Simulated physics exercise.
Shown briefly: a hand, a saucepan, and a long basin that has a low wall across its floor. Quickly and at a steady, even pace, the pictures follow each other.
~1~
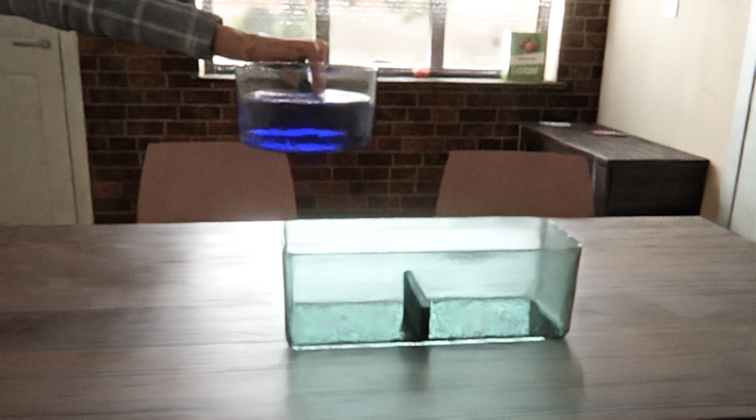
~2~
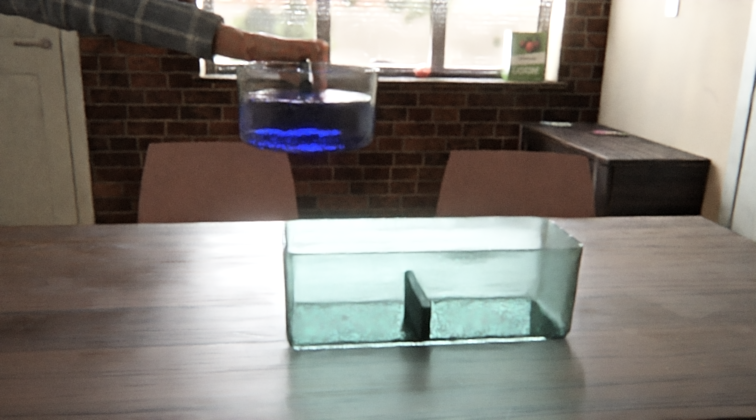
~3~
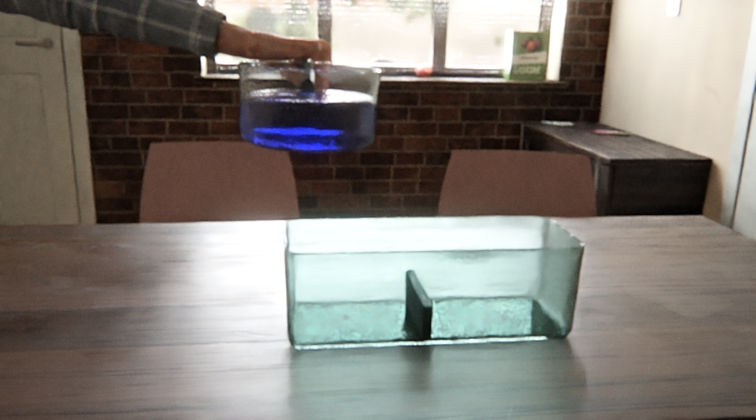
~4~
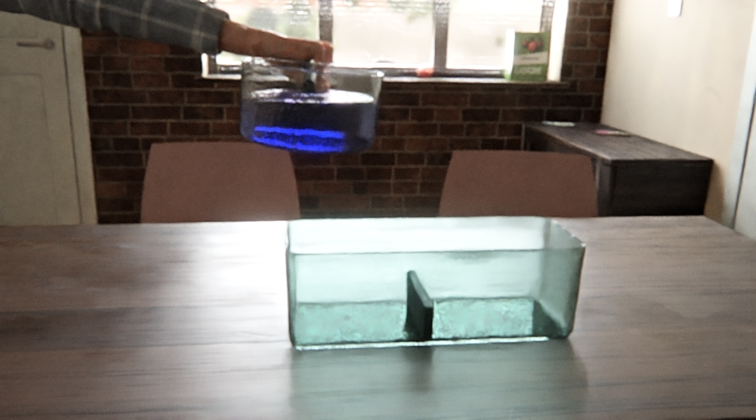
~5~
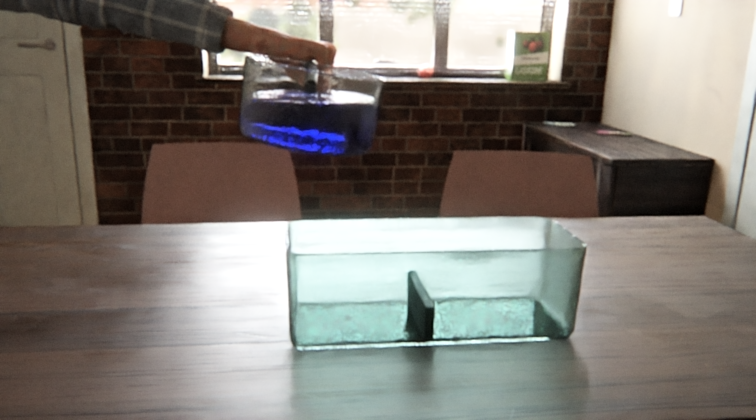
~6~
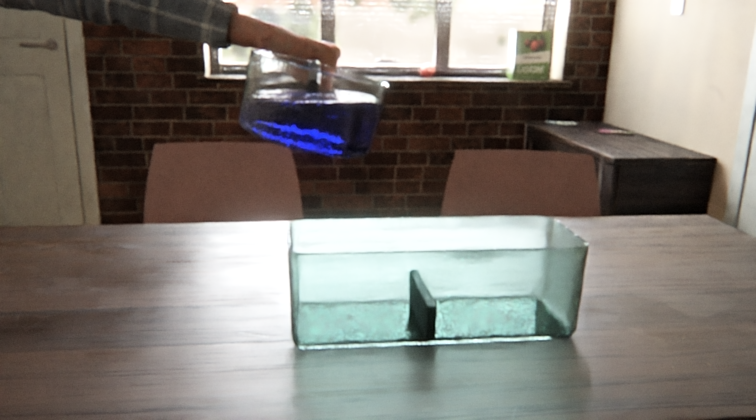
To begin with, a hand holds a clear container of deep blue liquid almost level above a long, greenish glass basin with a low wall across its floor. Then the hand slowly tilts the container slightly, its right side dipping lower, while the basin stays on the wooden table.
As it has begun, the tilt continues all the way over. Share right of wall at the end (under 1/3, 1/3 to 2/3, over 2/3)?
Short answer, the right side holds a middle share of a third to two thirds.
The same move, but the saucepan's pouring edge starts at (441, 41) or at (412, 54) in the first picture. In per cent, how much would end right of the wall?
It comes to about 95 %, followed by about 95 %.
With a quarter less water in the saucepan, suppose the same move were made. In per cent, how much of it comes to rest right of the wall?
I'd reckon close to 45 %.
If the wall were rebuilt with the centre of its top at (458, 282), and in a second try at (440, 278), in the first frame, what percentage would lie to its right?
You'd get roughly 0 per cent the first time and roughly 20 per cent the second.
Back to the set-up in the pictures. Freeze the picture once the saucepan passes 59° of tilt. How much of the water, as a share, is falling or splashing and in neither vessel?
20 per cent.
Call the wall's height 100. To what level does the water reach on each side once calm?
Left near 40; right near 50.
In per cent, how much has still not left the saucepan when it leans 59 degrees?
75 per cent or so.
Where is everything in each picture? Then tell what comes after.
In the first frame, it leans 0°; its right rim is at (376, 70); the water meets the walls at (240, 95) and (372, 98); the long basin's rim runs from (283, 238) to (564, 233); the wall's top is at (416, 288).
In the second frame, it leans 1°; its right rim is at (377, 71); the water meets the walls at (241, 96) and (373, 98).
In the third frame, it leans 2°; its right rim is at (379, 72); the water meets the walls at (242, 95) and (374, 98).
In the fourth frame, it leans 5°; its right rim is at (381, 76); the water meets the walls at (244, 96) and (376, 99).
In the fifth frame, it leans 9°; its right rim is at (384, 81); the water meets the walls at (245, 97) and (377, 100).
In the sixth frame, it leans 13°; its right rim is at (387, 86); the water meets the walls at (246, 96) and (381, 98).
A moment on, the saucepan is tipped part way and 74 per cent is still to pour, 1 is left of the wall and 3 right of it.
Next, the saucepan is tipped on its side and 22 per cent is still to pour, 11 is left of the wall and 53 right of it.
Then the saucepan is tipped on its side and 3 per cent is still to pour, 34 is left of the wall and 60 right of it.
Later the saucepan is tipped on its side and 0 per cent is still to pour, 39 is left of the wall and 60 right of it.
Finally, 40 per cent lies left of the wall, 60 right of it and 1 outside.
